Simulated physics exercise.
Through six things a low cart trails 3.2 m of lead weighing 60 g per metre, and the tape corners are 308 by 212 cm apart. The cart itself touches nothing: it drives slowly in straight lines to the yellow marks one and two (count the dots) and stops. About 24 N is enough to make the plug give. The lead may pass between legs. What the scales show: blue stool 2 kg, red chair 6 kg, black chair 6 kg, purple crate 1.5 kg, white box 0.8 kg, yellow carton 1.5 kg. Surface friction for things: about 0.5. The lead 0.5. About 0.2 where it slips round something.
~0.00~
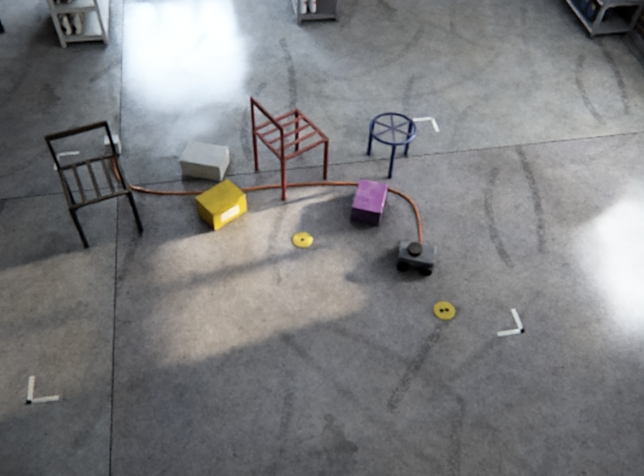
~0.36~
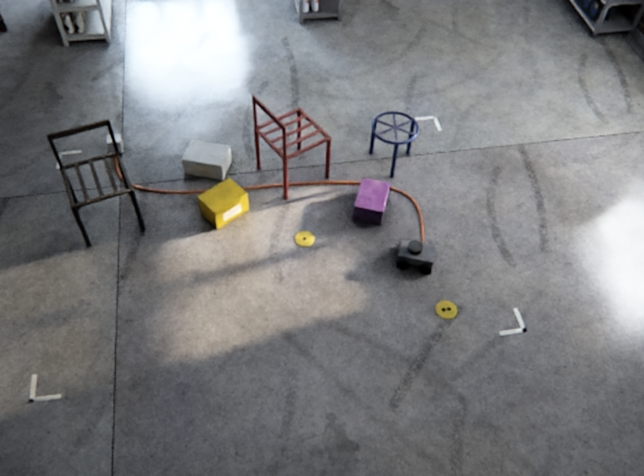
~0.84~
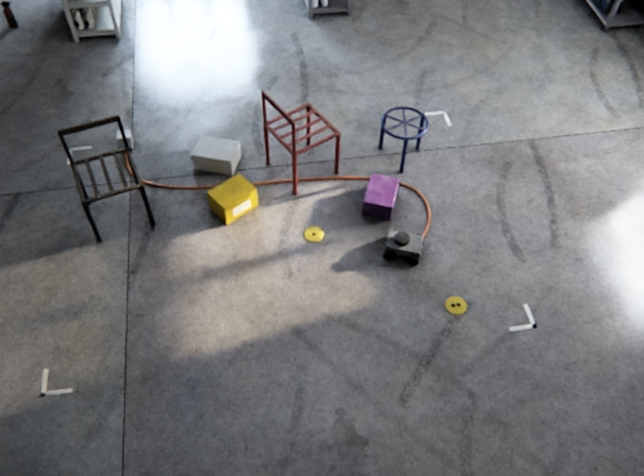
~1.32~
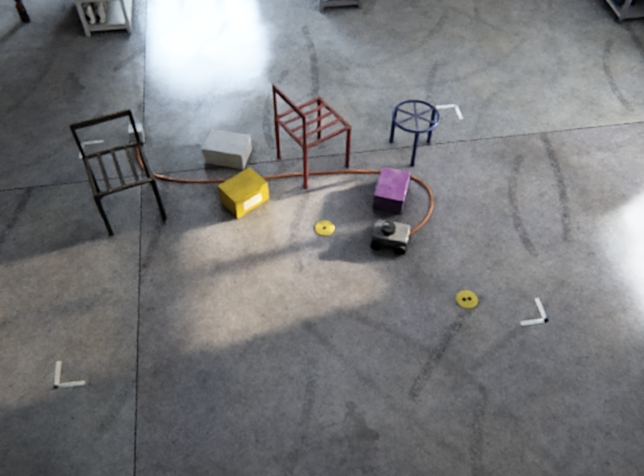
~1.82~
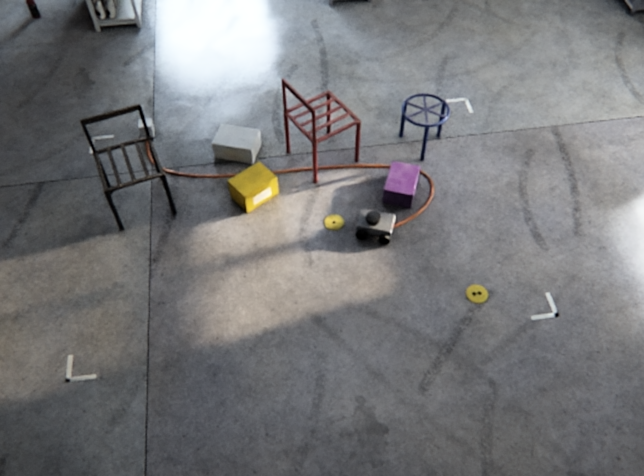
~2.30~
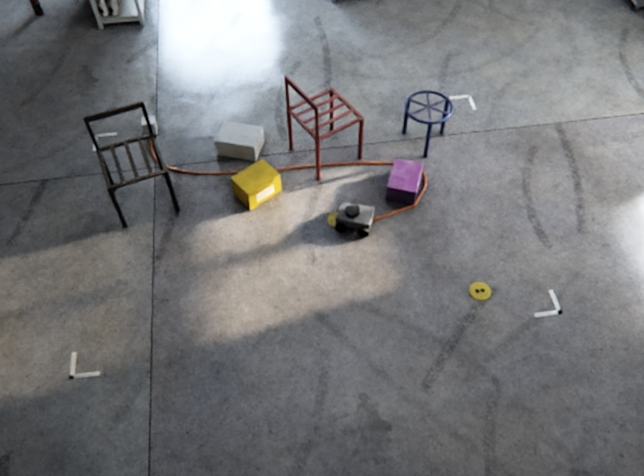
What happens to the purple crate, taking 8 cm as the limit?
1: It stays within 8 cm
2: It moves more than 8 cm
It stays within 8 cm (1).
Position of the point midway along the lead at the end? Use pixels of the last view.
About (346, 167).
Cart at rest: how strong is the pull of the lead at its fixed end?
It comes out close to 5 N.
At 3.3 s, cart at (358, 229), lead slack at the fixed end; nothing else has moved.
At 4.2 s, cart at (399, 249), lead slack at the fixed end; nothing else has moved.
At 5.2 s, cart at (444, 271), lead slack at the fixed end; nothing else has moved.
At 6.2 s, cart at (479, 287), 5 N at the fixed end; nothing else has moved.
At 6.6 s, cart at (479, 287), 5 N at the fixed end; purple crate 0 cm off its start at (405, 175).
